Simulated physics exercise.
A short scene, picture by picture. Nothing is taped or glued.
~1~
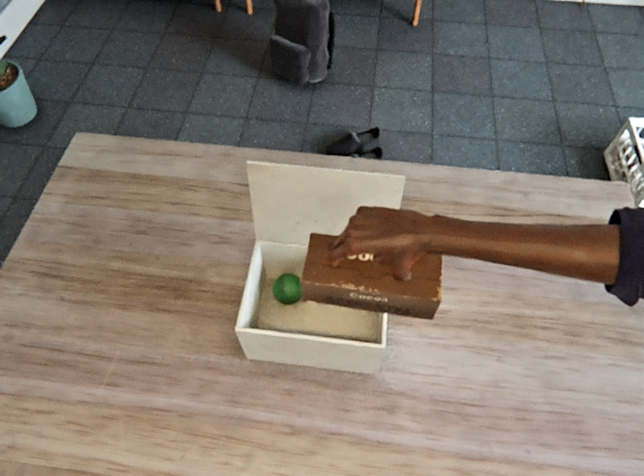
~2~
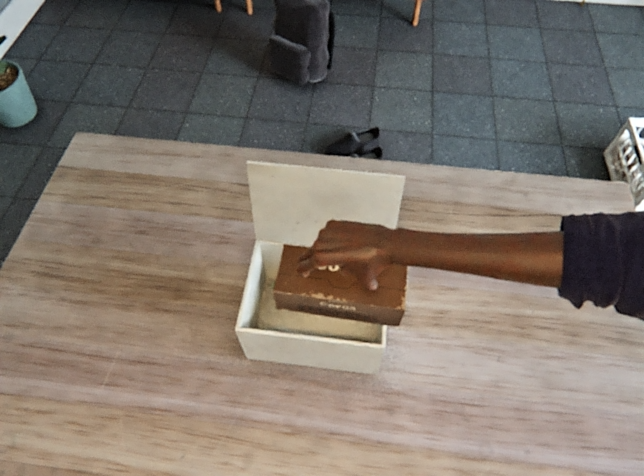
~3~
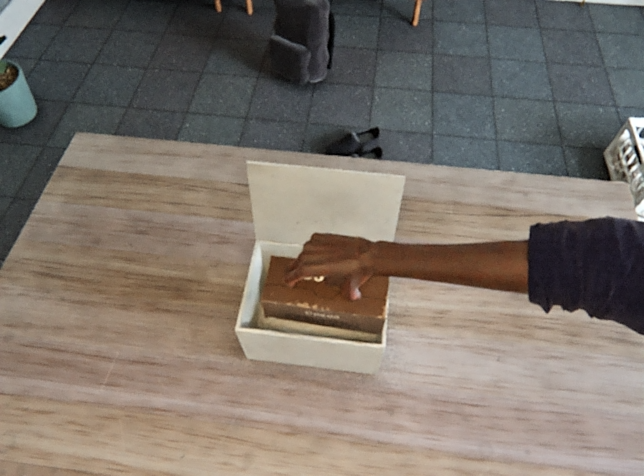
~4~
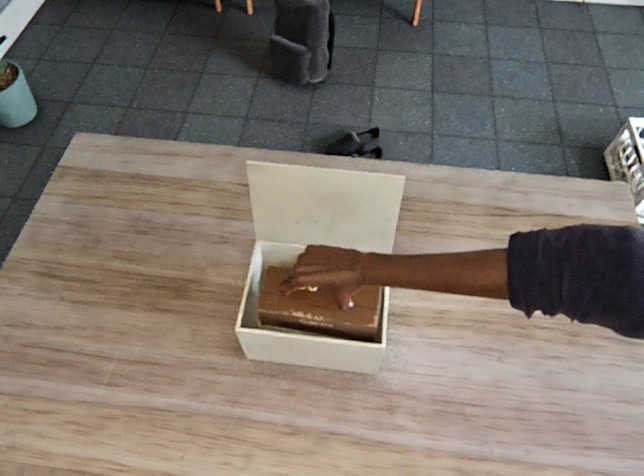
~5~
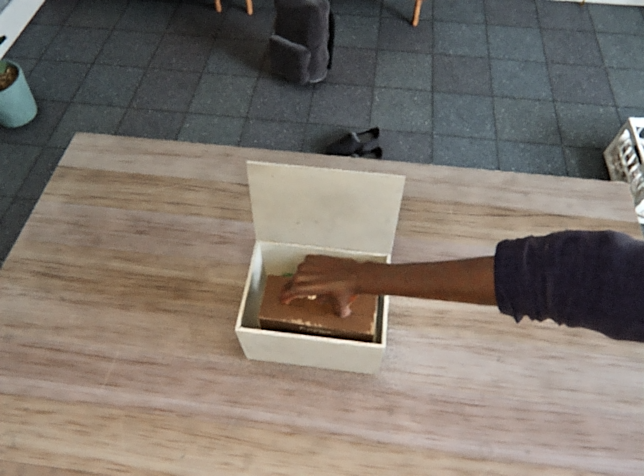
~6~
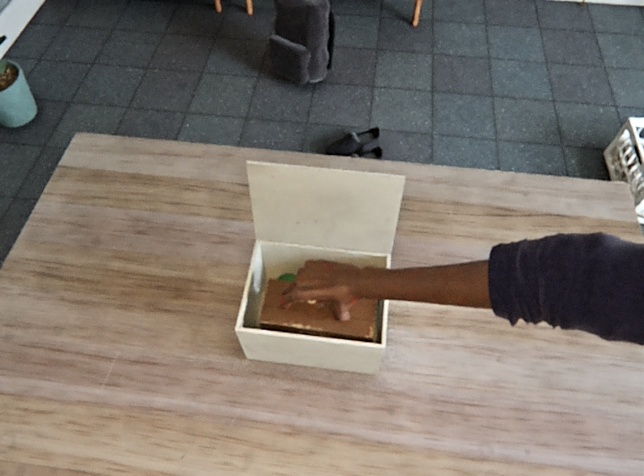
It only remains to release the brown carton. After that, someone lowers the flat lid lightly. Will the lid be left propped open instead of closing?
The lid makes it down.
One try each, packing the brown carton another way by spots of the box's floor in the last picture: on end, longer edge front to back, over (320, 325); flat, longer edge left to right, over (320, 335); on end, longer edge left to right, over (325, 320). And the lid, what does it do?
Try one: Not closed. Try two: Closed. Try three: Not closed.
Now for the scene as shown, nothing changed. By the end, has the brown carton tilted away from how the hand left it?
Simply put, the brown carton remains unturned.
Then, 1.20 s later than the last frame, lid starting down; brown carton moved a little near (319, 328).
Then, 1.90 s later than the last frame, lid 37° above the rim; brown carton moved a little near (319, 328).
When it is over, lid shut; moved from the start, brown carton; green ball as before. End places, in pixels of the last picture, brown carton near (319, 328).
